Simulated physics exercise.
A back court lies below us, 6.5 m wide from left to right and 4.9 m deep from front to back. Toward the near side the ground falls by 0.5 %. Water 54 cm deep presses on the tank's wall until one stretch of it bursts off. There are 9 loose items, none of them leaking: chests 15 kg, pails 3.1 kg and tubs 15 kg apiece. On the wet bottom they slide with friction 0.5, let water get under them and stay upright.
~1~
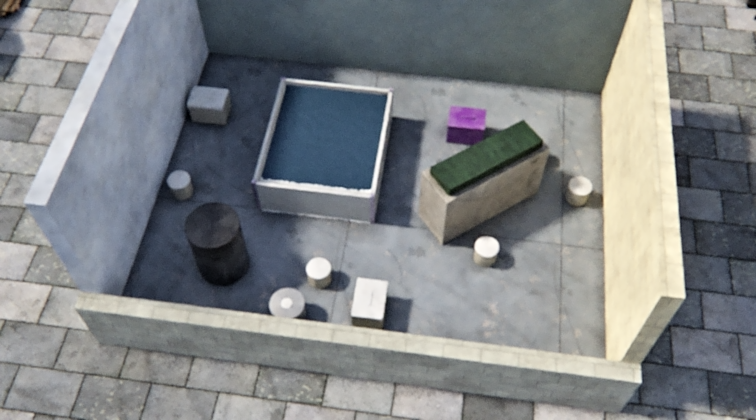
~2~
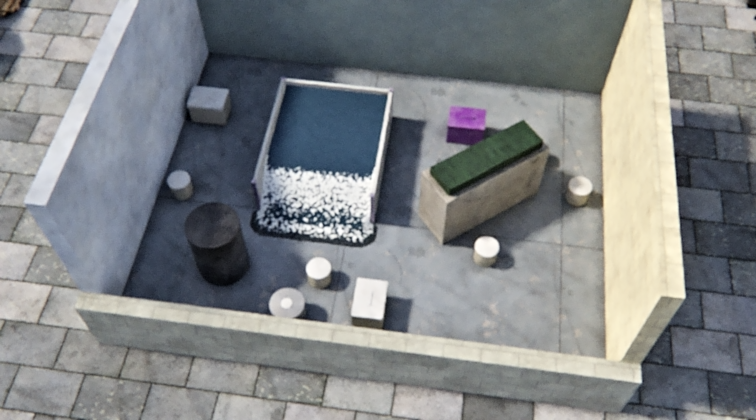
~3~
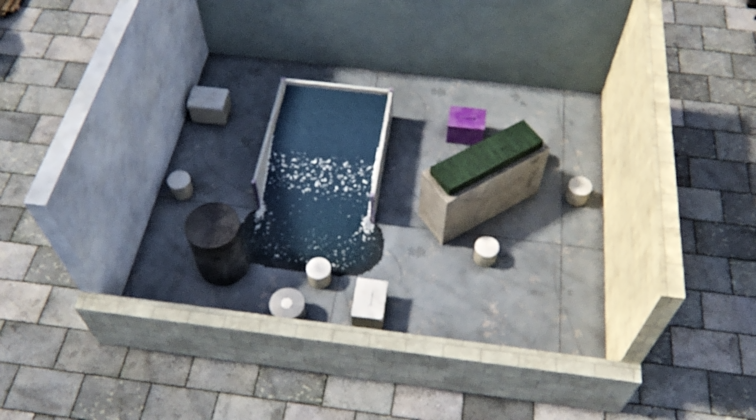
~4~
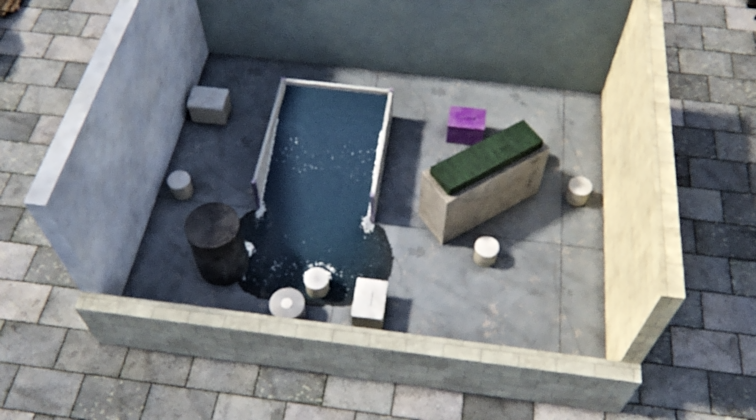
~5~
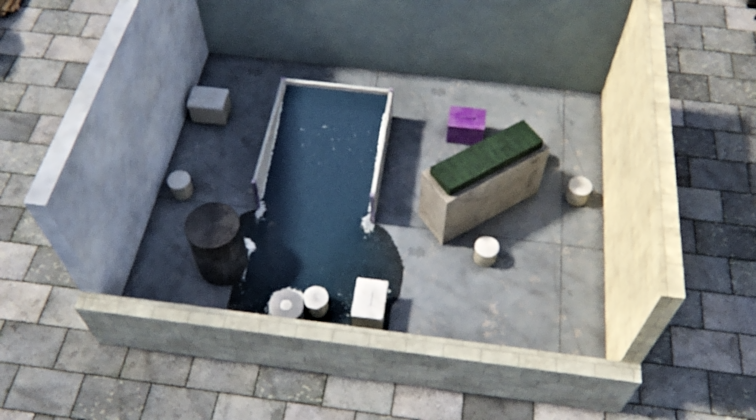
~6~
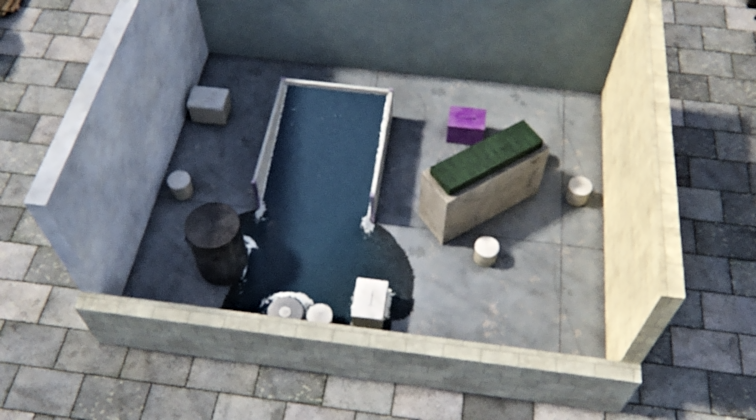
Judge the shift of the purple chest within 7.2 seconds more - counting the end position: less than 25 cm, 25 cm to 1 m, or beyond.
Purple chest hardly budges.
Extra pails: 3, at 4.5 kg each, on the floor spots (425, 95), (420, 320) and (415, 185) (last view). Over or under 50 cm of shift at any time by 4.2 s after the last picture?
Answers, first to last: Not exceeding, exceeding, not exceeding.
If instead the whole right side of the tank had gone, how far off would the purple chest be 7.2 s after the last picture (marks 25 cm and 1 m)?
Result: The purple chest goes a long way.
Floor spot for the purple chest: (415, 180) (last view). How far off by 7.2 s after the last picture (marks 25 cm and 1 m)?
As it turns out, it barely budges.
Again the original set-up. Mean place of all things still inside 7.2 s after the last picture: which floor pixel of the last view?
Centred roughly on (451, 146).
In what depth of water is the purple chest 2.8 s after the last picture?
Somewhere close to 0 cm.
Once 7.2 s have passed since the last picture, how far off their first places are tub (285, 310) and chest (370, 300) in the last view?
40 cm and 400 cm, respectively.
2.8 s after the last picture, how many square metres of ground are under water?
Roughly 19 m2 of it is wet.
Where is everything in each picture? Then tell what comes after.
The first frame shows the purple chest at (467, 117), on the bottom; 2.9 m2 under water; 0 of 9 have shifted.
The second frame shows the purple chest at (467, 117), on the bottom; water covers 3.7 m2; 0 of 9 have shifted.
The third frame shows the purple chest at (467, 117), on the bottom; 4.6 m2 under water; 0 of 9 have shifted.
The fourth frame shows the purple chest at (467, 117), on the bottom; 5.6 m2 under water; 1 of 9 have shifted.
The fifth frame shows the purple chest at (467, 117) rests on the ground; water covers 6.4 m2; 1 of 9 have shifted.
The sixth frame shows the purple chest at (467, 117), on the bottom; water covers 7.2 m2; 2 of 9 have shifted.
Then, 0.9 s after the last picture the purple chest is near (467, 117), 0.0 m from its start, aground; 3 afloat.
Then, 2.8 s after the last picture the purple chest is near (467, 117), 0.0 m from its start, aground; 4 afloat.
Then, 4.8 s after the last picture the purple chest is near (467, 117), 0.0 m from its start, aground; 3 afloat.
Then, 7.2 s after the last picture the purple chest is near (467, 117), 0.0 m from its start, aground; 6 afloat.
